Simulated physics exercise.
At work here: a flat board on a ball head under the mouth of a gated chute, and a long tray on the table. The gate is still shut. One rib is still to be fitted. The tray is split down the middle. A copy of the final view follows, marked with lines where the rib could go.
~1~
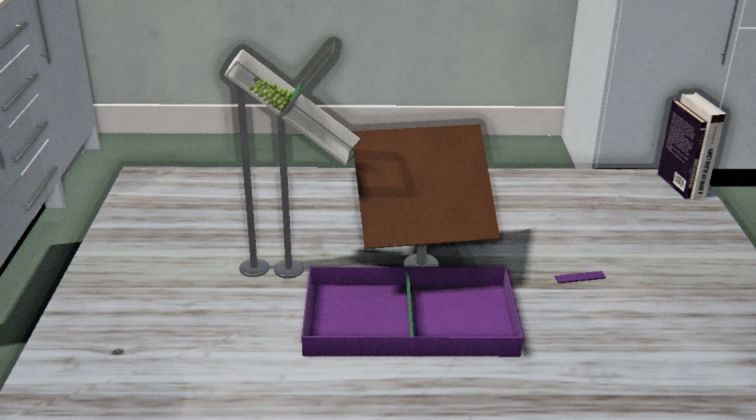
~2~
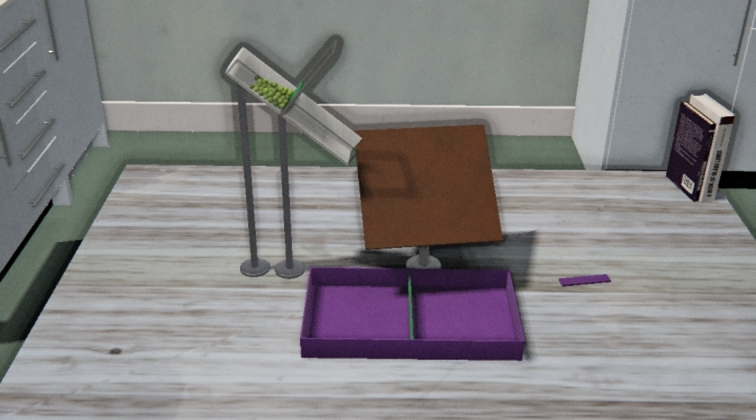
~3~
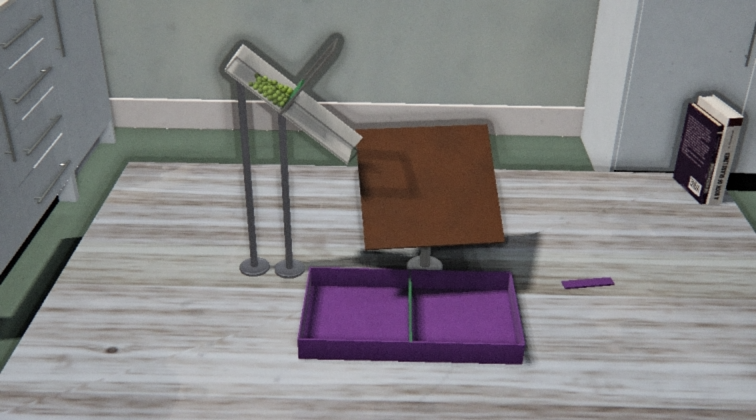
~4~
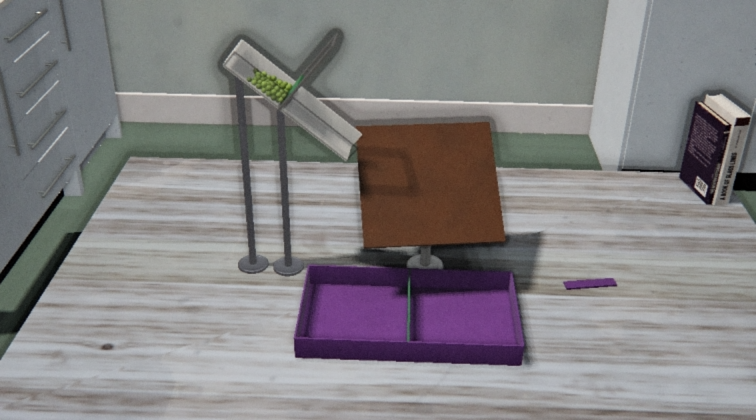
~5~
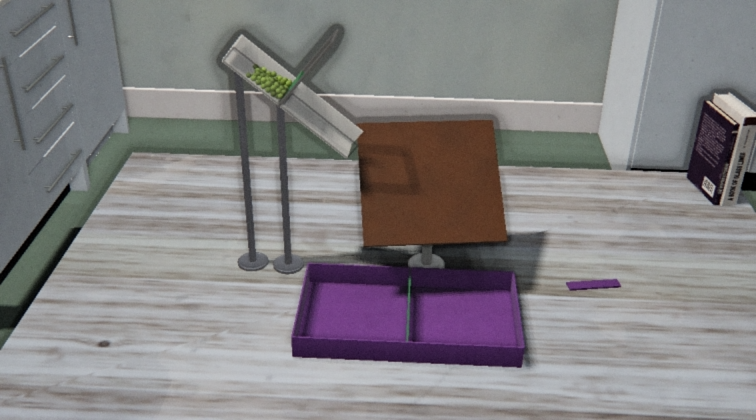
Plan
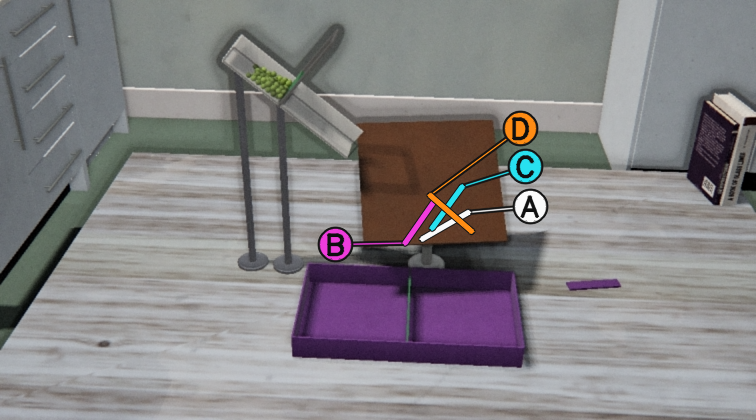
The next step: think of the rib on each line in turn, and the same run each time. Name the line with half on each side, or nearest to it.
I would pick line A.
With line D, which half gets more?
The right half.
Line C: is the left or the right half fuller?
The right half.
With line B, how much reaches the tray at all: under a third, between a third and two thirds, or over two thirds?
Line B gives over two thirds.
On the marked copy, line A from (468, 212) to (422, 239); line B from (435, 200) to (405, 243); line C from (462, 186) to (432, 228); line D from (430, 195) to (471, 231).
For line A, of what is caught, roughly half in the left half, roughly half in the right.
For line B, of what is caught, almost all in the left half, about a tenth in the right.
For line C, of what is caught, roughly a quarter in the left half, the larger part in the right.
For line D, of what is caught, about a tenth in the left half, almost all in the right.
